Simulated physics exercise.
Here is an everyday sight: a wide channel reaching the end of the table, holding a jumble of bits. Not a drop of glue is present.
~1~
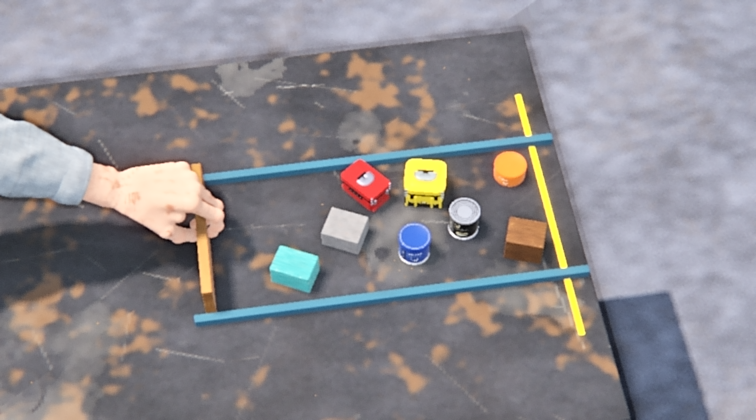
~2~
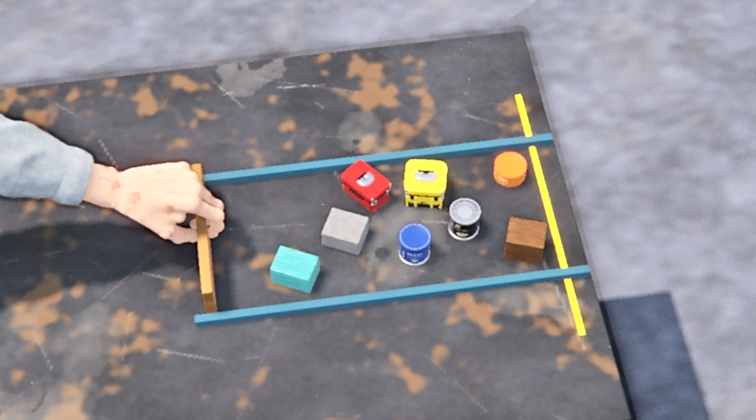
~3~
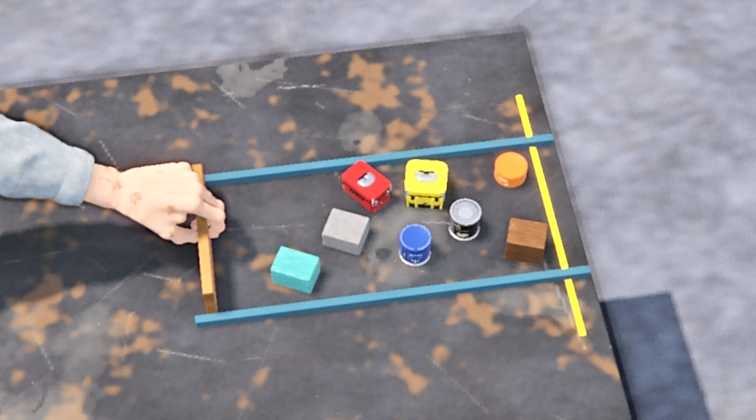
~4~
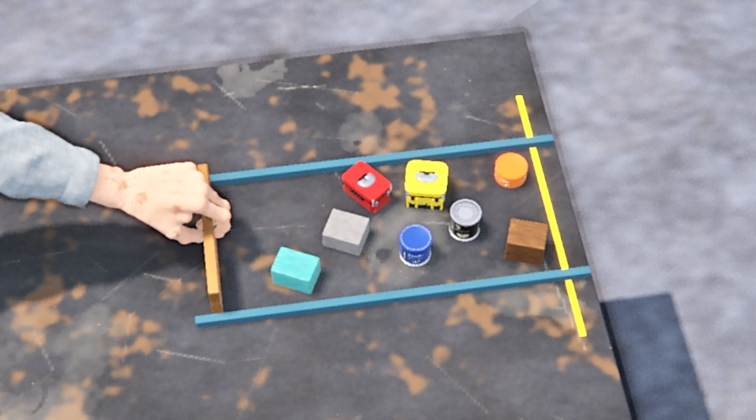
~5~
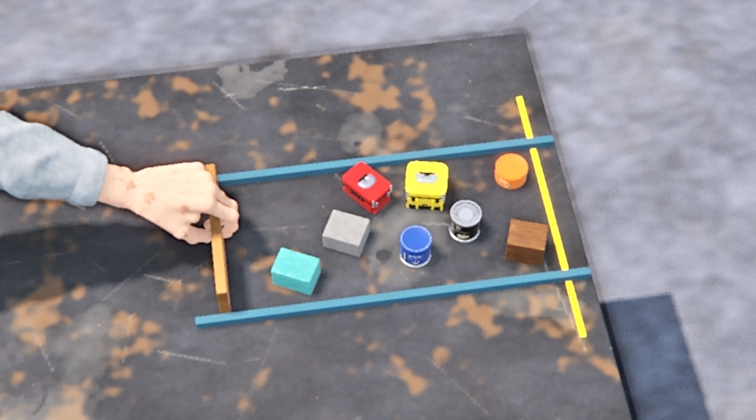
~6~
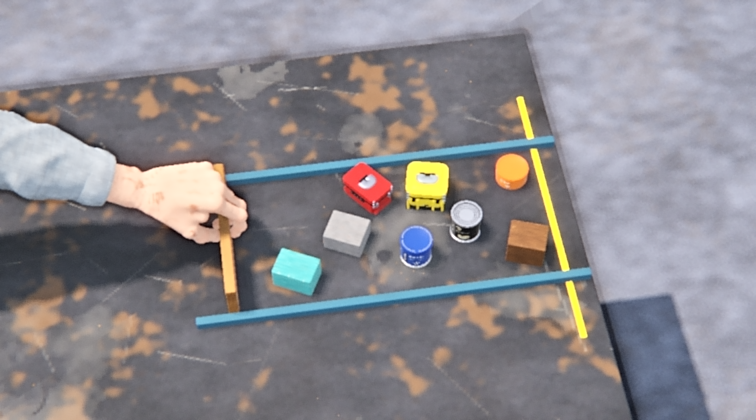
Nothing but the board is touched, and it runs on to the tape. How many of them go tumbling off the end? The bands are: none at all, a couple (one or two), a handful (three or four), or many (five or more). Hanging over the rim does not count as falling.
Five plus drop.
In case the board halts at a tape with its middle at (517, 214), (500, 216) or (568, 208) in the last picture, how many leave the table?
So, one try after another, the floor gets 2, then 2, then 8.
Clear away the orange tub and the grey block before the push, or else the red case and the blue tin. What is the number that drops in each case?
3 in the first case, 3 in the second.
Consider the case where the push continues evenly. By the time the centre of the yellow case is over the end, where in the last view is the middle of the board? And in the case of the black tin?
Middle: Roughly (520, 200); roughly (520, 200).
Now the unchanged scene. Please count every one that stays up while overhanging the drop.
It totals 3.
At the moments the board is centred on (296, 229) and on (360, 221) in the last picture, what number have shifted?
The number moved is 1 and then 4.
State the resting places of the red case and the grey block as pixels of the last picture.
Positions - first (556, 168), then (569, 201).
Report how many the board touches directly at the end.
My count gives 3.
A little later, none off yet; orange tub at rest near (512, 172); brown block at rest near (527, 243); black tin at rest near (466, 222).
Next, none off yet; orange tub shifted a little near (527, 169); brown block shifted a little near (548, 244); black tin shifted about its own width near (505, 211).
When it is over, the number that fall off is five or more; down, blue tin, yellow case, black tin, brown block and orange tub.
